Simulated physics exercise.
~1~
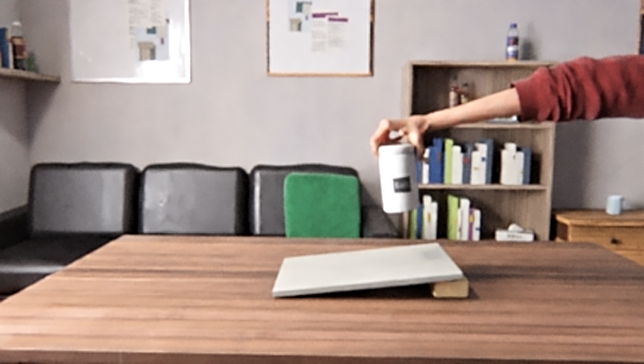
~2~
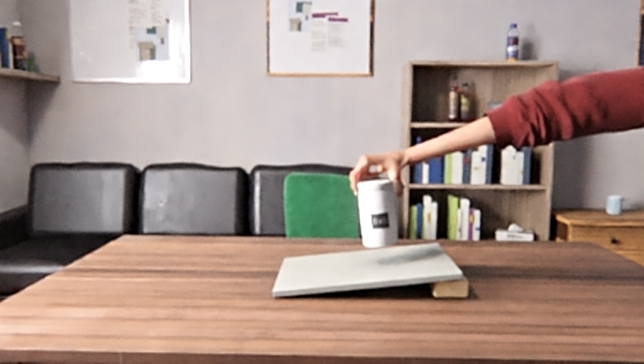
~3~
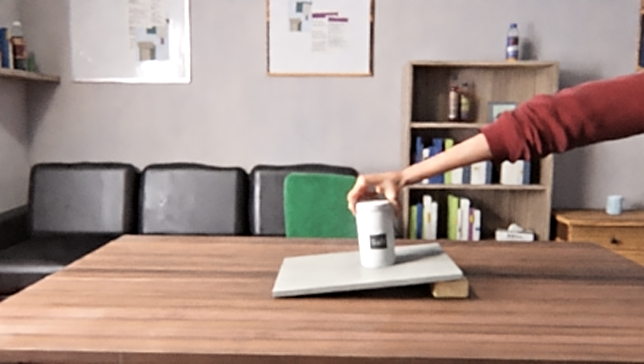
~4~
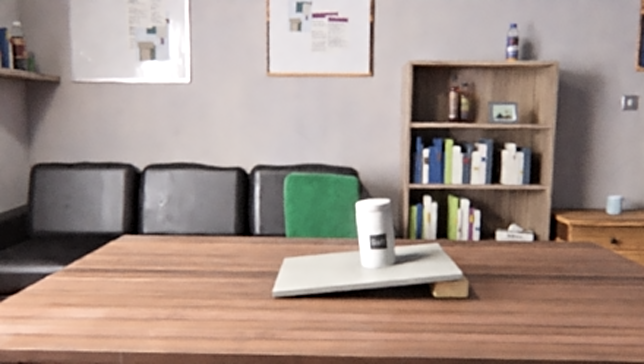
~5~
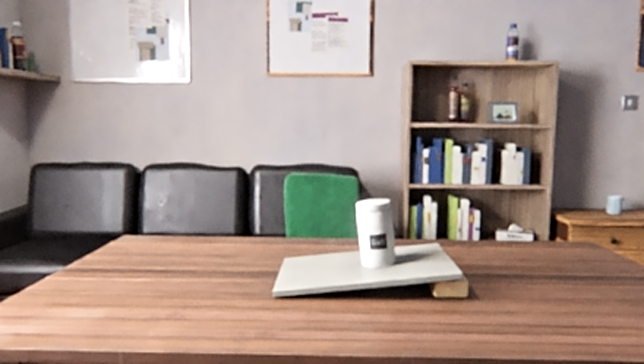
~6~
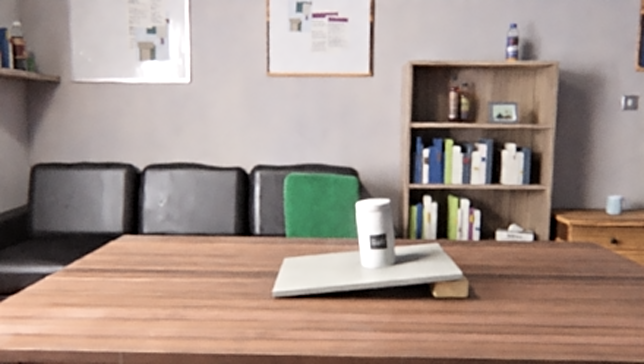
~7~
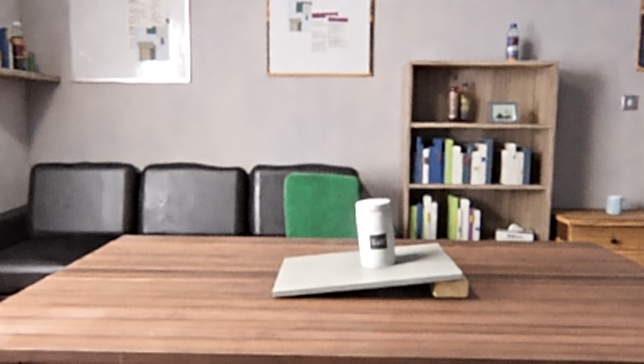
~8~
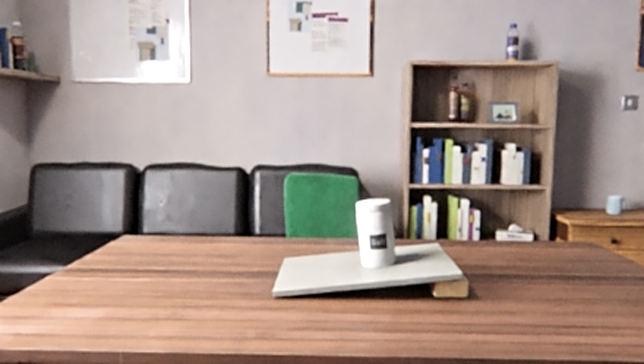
A hand reached in from the right holding a white jar, moved it left and down, and set it upright on a gently sloping board on a wooden table. The hand let go and drew away, and the jar stayed still where it was put.
